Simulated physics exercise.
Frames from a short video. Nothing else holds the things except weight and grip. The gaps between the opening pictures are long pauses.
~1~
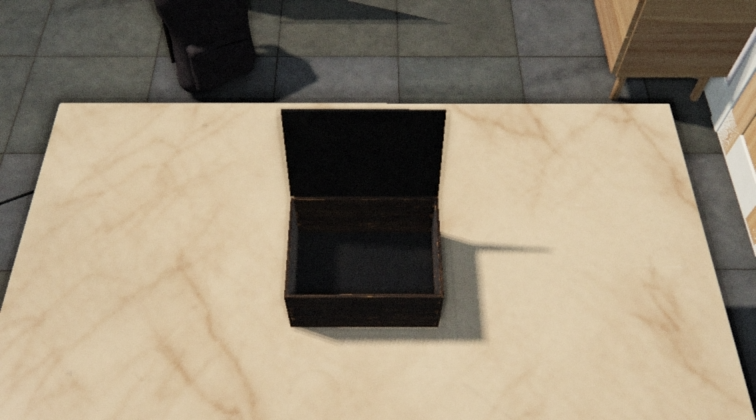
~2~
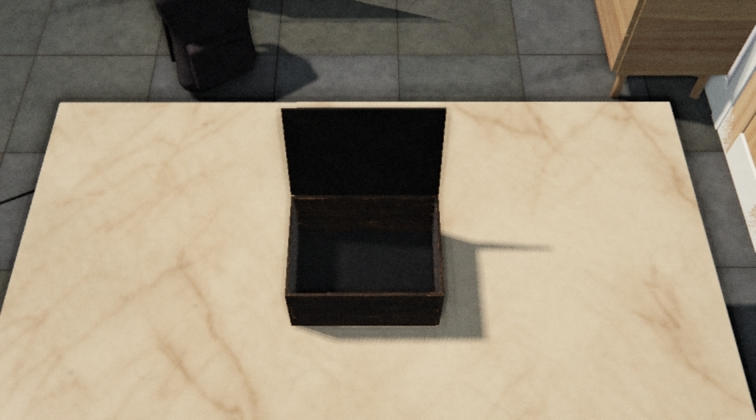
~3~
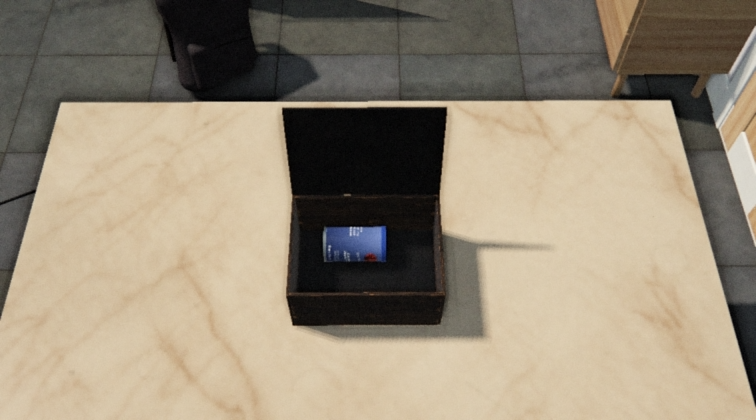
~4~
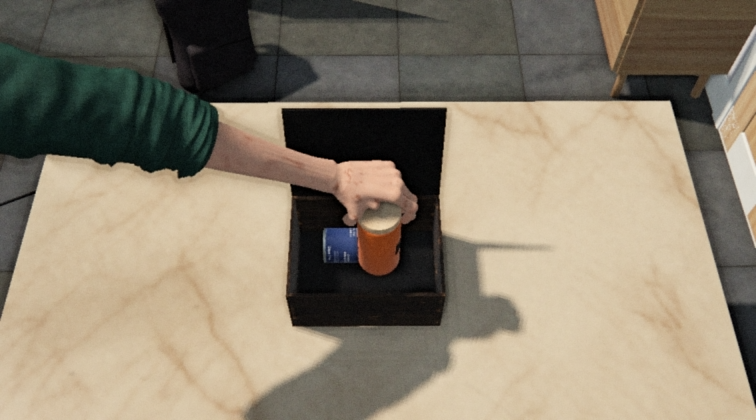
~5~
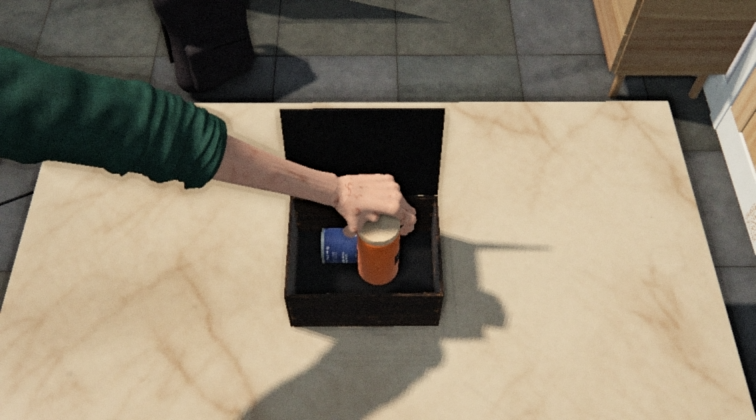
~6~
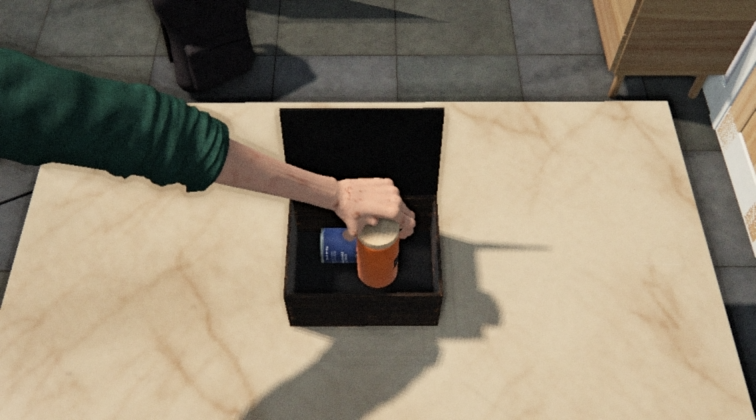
A hand in a dark green sleeve reaches in from the left, holding an orange jar with a pale lid and lowering it slightly into an open dark box. The box sits on a cream, brown-veined marble table seen from above, with grey floor tiles behind and a wooden cabinet at upper right. Earlier the box is empty, then a blue tin appears lying inside; the camera barely shifts.
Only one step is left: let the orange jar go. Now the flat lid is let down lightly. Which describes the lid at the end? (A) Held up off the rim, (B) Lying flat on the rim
Held up off the rim.
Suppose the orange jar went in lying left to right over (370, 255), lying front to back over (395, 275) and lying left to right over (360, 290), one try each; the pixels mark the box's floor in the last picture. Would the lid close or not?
First try: It comes fully down; second try: It comes fully down; third try: It comes fully down.
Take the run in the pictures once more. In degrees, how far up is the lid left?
Roughly 20 degrees above the rim.
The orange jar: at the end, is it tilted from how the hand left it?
After all that, it keeps its set angle.
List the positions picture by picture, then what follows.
The last thing is not in view yet, in the first frame.
The last thing is not in view yet, in the second frame.
The last thing is not in view yet; blue tin (355, 244), in the third frame.
Still above its spot; orange jar (379, 235), in the fourth frame.
Still above its spot; orange jar (378, 247), in the fifth frame.
Put in, still held; orange jar (378, 250), in the sixth frame.
Then, 1.00 s past the last view, lid starting down; orange jar displaced about its own width near (377, 269).
Then, 1.60 s past the last view, lid 58° above the rim; orange jar displaced about its own width near (377, 269).
Then, 1.90 s past the last view, lid 20° above the rim; orange jar displaced about its own width near (377, 269).
Finally, lid 20° above the rim; moved from the start, orange jar; blue tin still in place. Final places as the last picture's camera would see them, orange jar near (377, 269).
